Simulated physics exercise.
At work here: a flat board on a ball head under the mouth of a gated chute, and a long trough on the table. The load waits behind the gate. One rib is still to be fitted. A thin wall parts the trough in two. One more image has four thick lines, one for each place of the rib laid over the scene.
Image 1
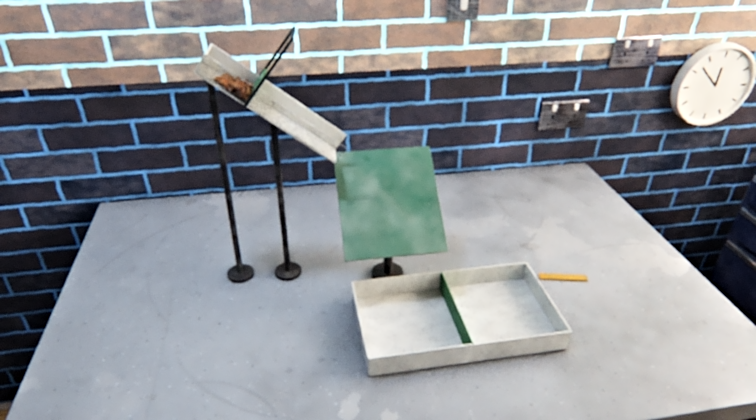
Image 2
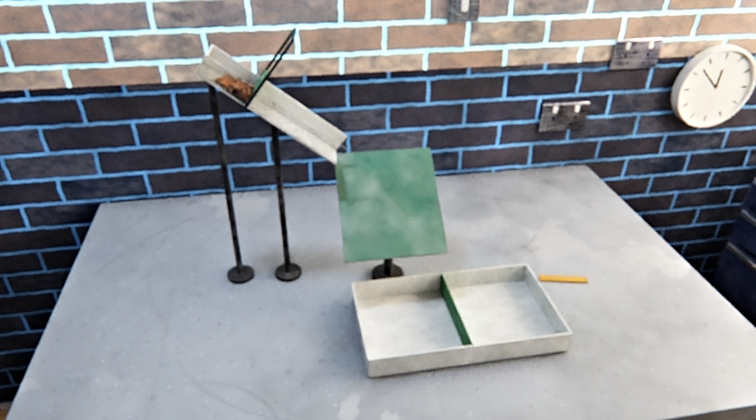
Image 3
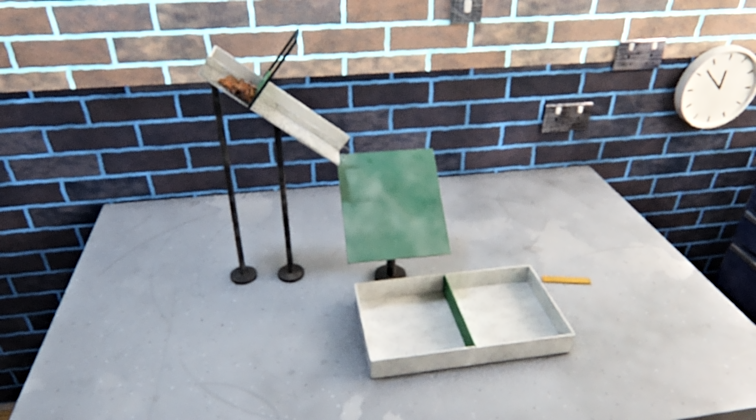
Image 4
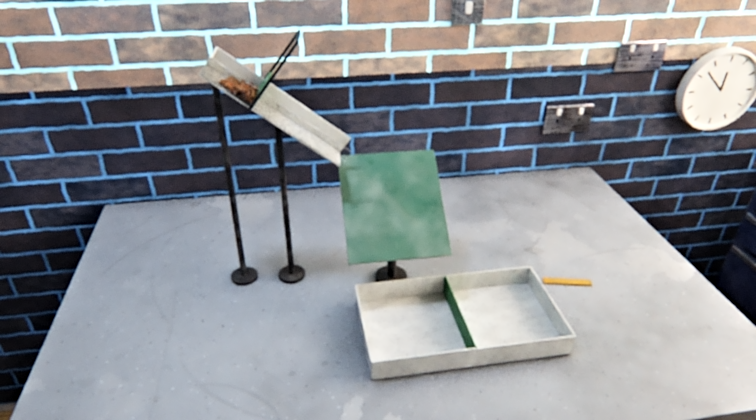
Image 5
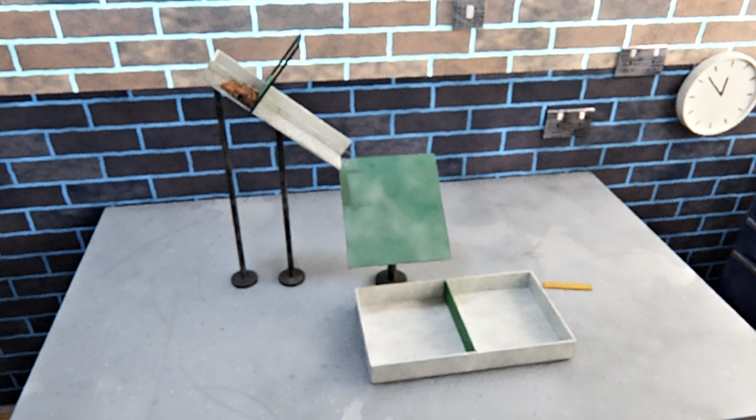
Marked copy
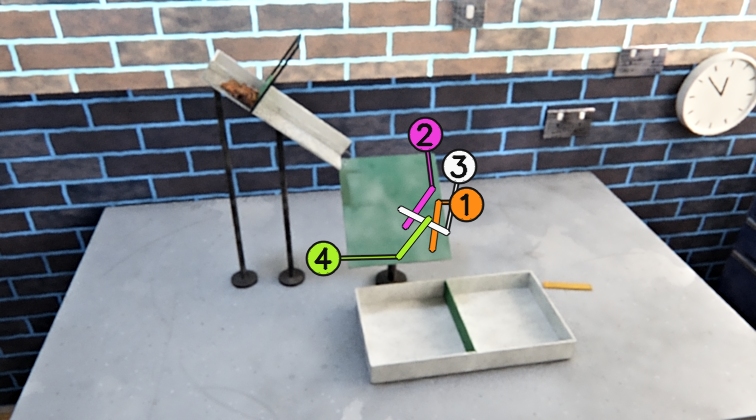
A grey tabletop stands before a brick wall, dark below and paler above, with a round clock at right, seen from slightly above. A pale sloping chute on thin black stands holds small brown pieces behind a gate at upper left, above a tilted green board, a pale trough with a green divider, and a yellow stick. Nothing on the table moves; only the camera shifts very slightly.
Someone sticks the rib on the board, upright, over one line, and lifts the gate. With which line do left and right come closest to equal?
I would pick line 3.
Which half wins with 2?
More lands on the left.
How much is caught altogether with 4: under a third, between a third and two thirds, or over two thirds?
It is over two thirds.
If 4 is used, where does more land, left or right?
Left.
On the marked copy, line 1 from (438, 202) to (432, 249); line 2 from (432, 188) to (405, 226); line 3 from (401, 209) to (446, 232); line 4 from (428, 219) to (398, 256).
With 1, of what is caught, almost all in the left half, about a tenth in the right.
With 2, of what is caught, almost all in the left half, about a tenth in the right.
With 3, of what is caught, roughly two thirds in the left half, roughly a third in the right.
With 4, of what is caught, the larger part in the left half, about a tenth in the right.
